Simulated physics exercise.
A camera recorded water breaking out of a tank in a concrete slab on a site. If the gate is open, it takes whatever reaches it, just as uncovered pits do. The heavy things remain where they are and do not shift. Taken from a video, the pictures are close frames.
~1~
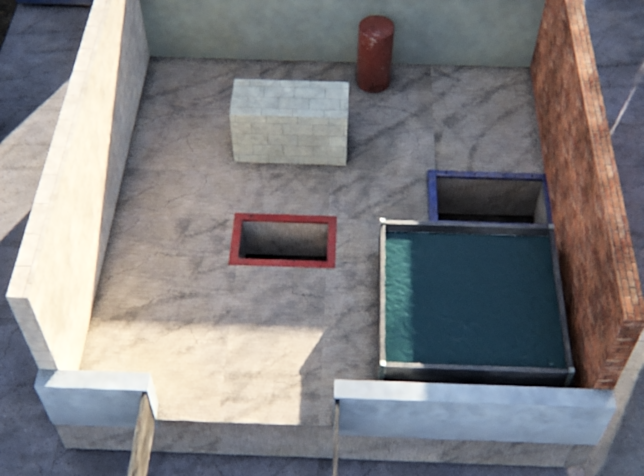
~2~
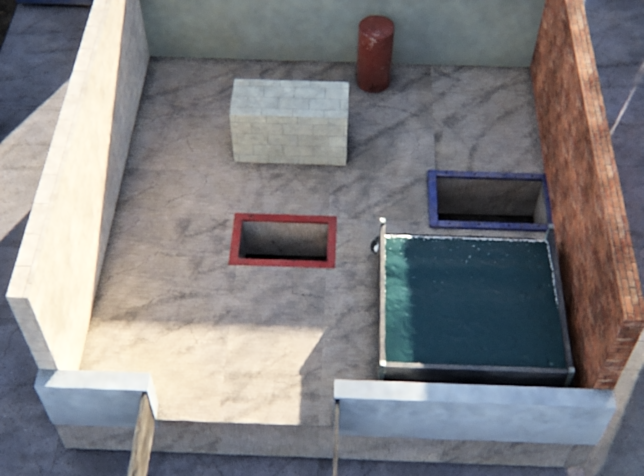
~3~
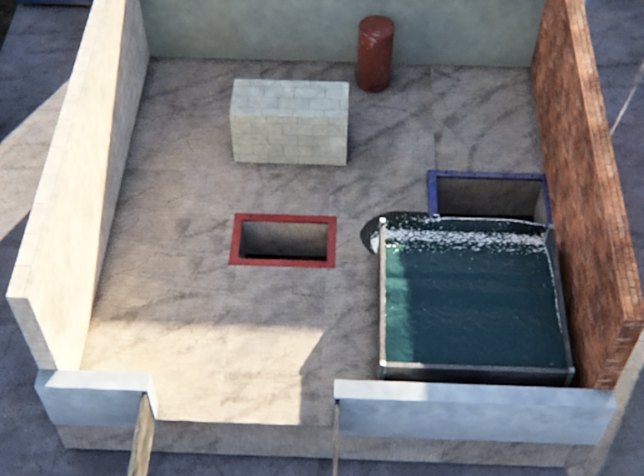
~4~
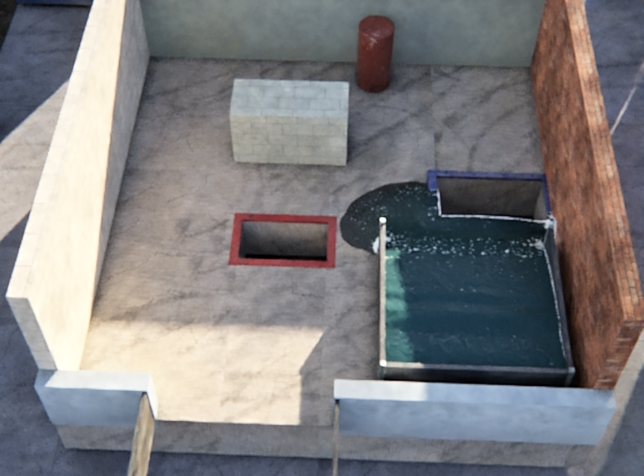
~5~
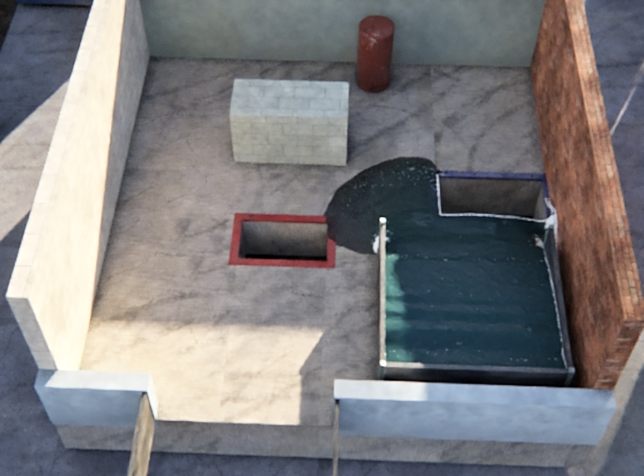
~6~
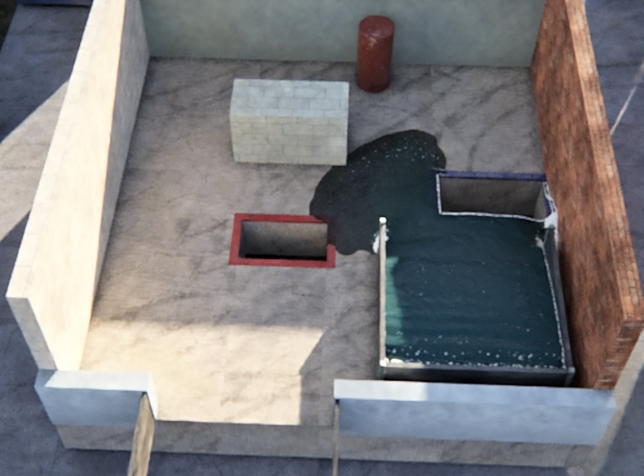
The footage shows a still, full tank of water in a walled concrete yard before water breaks out along its far side, spreading in a dark sheet around the blue-edged pit and leftward to the red-edged pit's near corner.
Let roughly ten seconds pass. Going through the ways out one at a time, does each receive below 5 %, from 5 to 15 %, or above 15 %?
In order: The gate stays lower than five per cent; the blue pit goes higher than fifteen per cent; the red pit stays lower than five per cent.
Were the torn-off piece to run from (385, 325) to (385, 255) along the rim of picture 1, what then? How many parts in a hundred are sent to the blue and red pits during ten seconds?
Blue takes 0 in a hundred, red takes 15 in a hundred.
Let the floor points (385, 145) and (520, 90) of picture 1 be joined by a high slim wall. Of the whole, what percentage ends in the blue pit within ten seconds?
Roughly 55 per cent ends up in the blue pit.
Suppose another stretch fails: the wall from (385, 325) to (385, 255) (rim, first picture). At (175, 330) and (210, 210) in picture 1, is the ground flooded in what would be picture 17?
Result, in sequence: Inundated; untouched by the flood.
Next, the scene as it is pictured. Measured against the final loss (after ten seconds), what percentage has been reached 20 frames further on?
I'd say about 80 per cent.
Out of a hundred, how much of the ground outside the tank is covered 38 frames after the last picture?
My estimate is near 75 per cent.
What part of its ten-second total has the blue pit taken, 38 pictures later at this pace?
By my reckoning, 95 percent.
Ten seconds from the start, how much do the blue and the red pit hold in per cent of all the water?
The first holds 52 per cent and the second 4 per cent.
A moment on, water covers 25 % of the floor; the gate 0 %, the blue pit 21 %, the red pit 0 %.
Next, water covers 30 % of the floor; the gate 0 %, the blue pit 34 %, the red pit 0 %.
Then, water covers 50 % of the floor; the gate 0 %, the blue pit 43 %, the red pit 0 %.
Later, water covers 75 % of the floor; the gate 0 %, the blue pit 50 %, the red pit 1 %.
In the end, water covers 90 % of the floor; the gate 1 %, the blue pit 52 %, the red pit 3 %.
